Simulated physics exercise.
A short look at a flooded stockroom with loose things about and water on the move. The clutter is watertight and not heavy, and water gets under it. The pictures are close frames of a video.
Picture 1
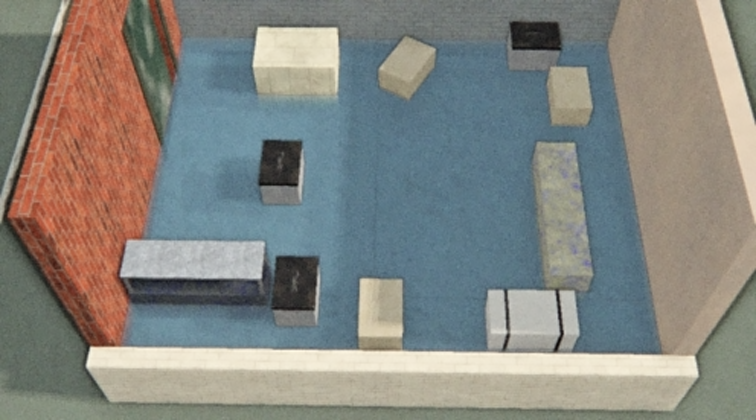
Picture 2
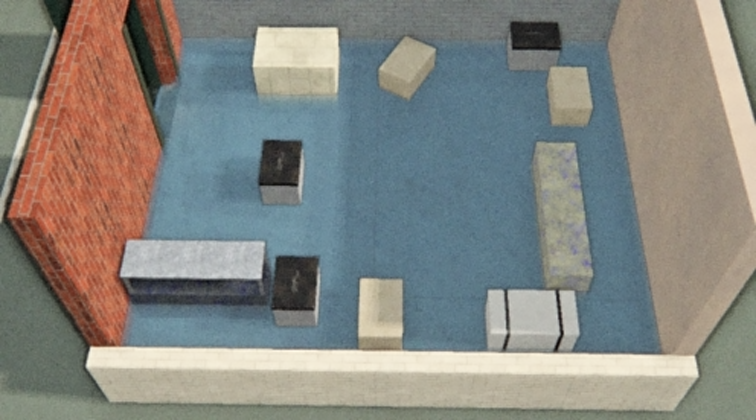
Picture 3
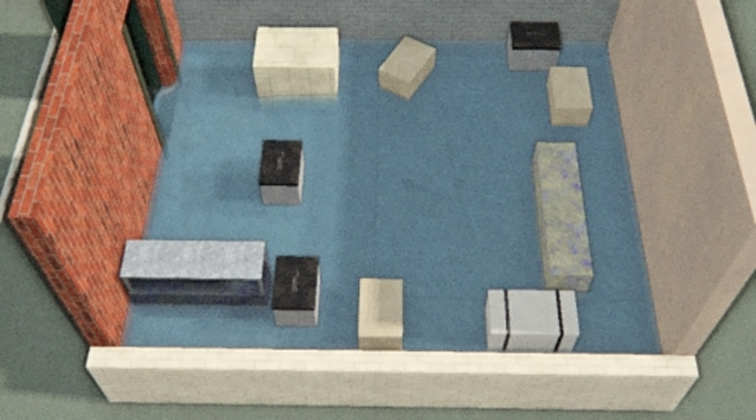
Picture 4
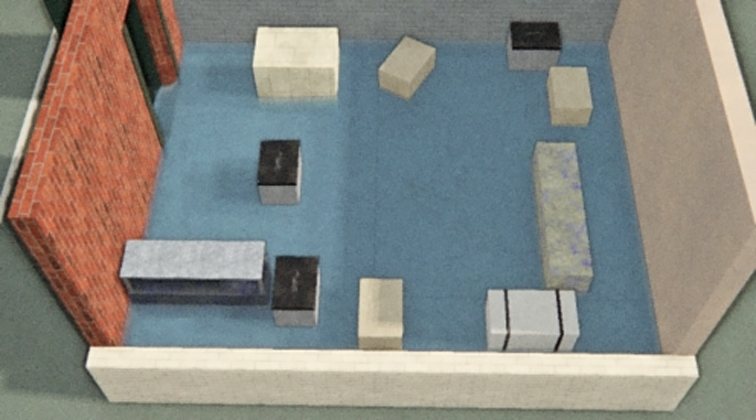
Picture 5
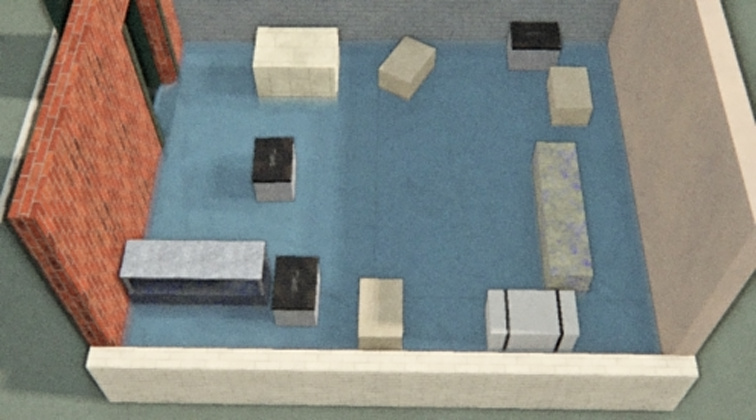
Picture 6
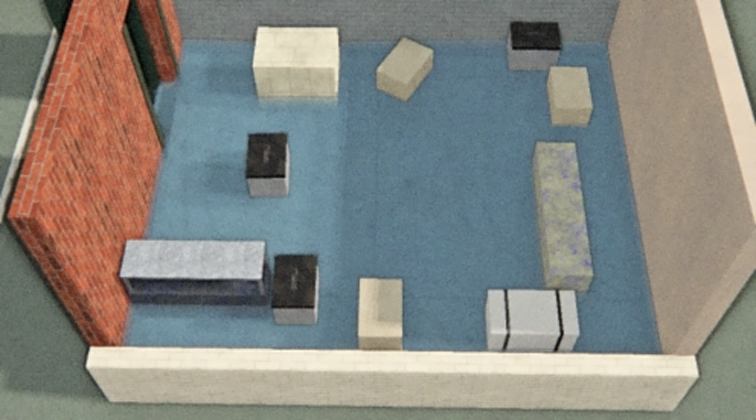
To begin with, boxes and chests stand about a walled room flooded with blue water, and a green panel in the left brick wall gives way to an opening. The loose things stay almost still at first, then the black-topped chest left of centre drifts slightly left and toward the back.
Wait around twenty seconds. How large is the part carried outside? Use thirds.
It is under a third.
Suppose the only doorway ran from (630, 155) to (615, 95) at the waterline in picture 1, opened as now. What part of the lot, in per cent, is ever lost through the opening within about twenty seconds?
I make it 60 per cent.
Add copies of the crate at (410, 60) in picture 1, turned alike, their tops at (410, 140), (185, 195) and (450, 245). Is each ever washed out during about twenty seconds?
One after the other: Yes, yes, stays.
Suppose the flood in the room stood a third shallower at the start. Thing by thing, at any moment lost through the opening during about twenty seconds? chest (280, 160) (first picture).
Verdict: Through.
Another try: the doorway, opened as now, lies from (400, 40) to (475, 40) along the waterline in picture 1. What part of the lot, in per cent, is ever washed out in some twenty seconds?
About 60 per cent.
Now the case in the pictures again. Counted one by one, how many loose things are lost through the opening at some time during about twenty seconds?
The number is 2.
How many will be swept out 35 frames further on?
That makes 1.
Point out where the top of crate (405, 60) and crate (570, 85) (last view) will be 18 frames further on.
Roughly at (355, 55) and (539, 85).
A moment on, 0 of 7 are out; 7 afloat.
Next, 1 of 7 are out; 6 afloat.
Later, 1 of 7 are out; 6 afloat.
In the end, 2 of 7 are out; 5 afloat.
